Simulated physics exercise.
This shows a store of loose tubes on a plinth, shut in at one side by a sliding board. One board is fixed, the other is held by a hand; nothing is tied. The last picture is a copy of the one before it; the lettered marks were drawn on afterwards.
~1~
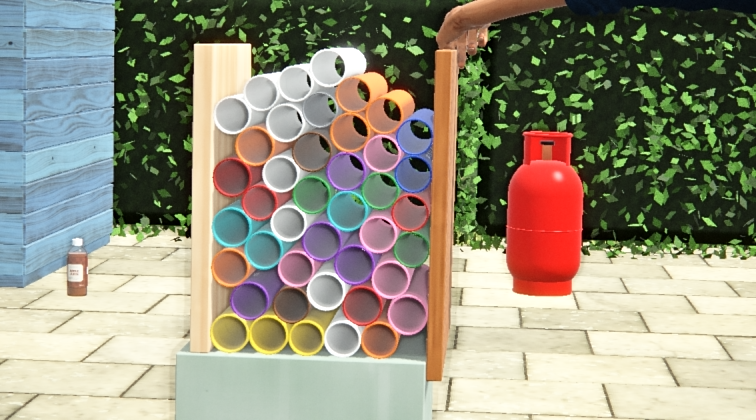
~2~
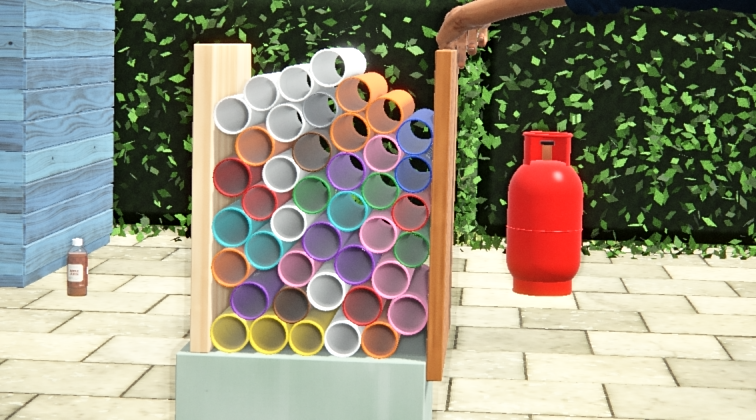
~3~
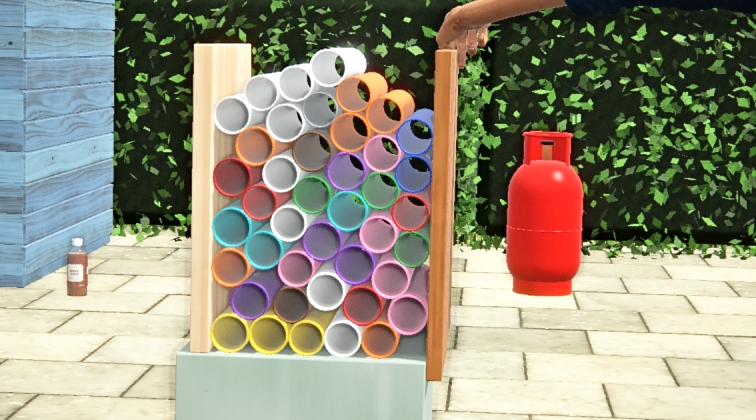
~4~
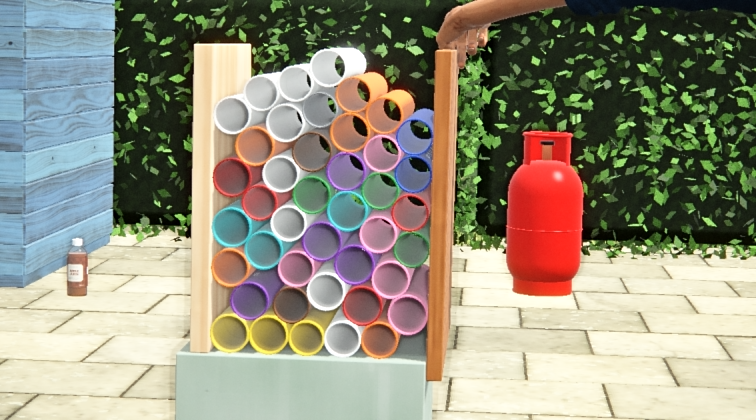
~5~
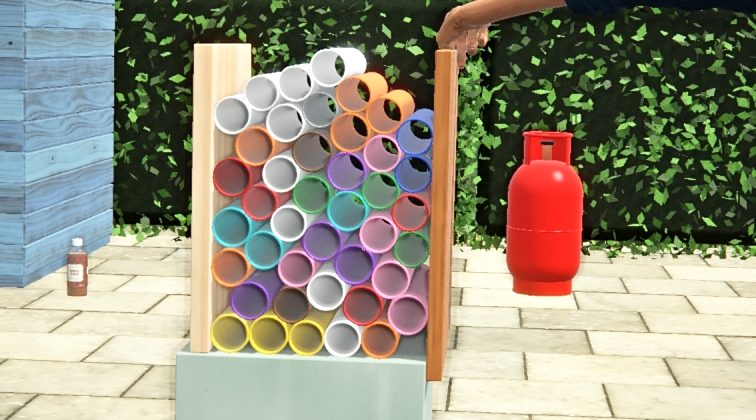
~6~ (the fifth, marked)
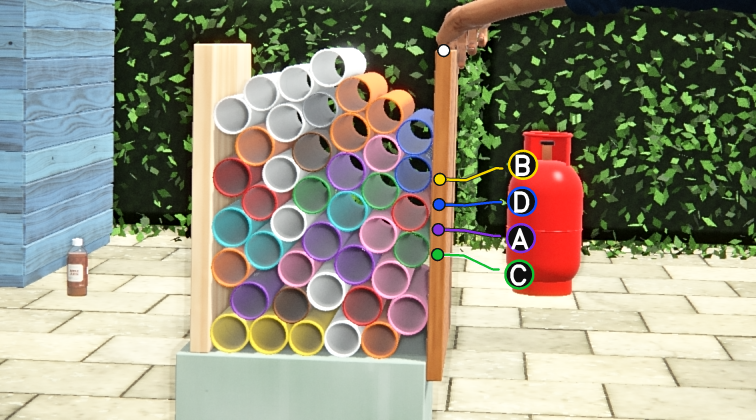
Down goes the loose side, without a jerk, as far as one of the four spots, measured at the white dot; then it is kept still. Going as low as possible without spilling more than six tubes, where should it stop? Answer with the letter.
Stop at B.
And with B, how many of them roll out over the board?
At B the number is four.
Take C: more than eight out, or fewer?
At C, more than eight.
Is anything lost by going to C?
Yes.
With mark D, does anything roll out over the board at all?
Yes.
On the marked copy, A at (438, 230); B at (440, 179); C at (437, 255); D at (439, 204); the white dot at (444, 51).
Following B. Soon after the start, top of the board (434, 109).
Later, top of the board (432, 176).
In the end, top of the board (432, 179), four out over the board.
As for the rest, A more than six out over the board; C more than six out over the board; D more than six out over the board.
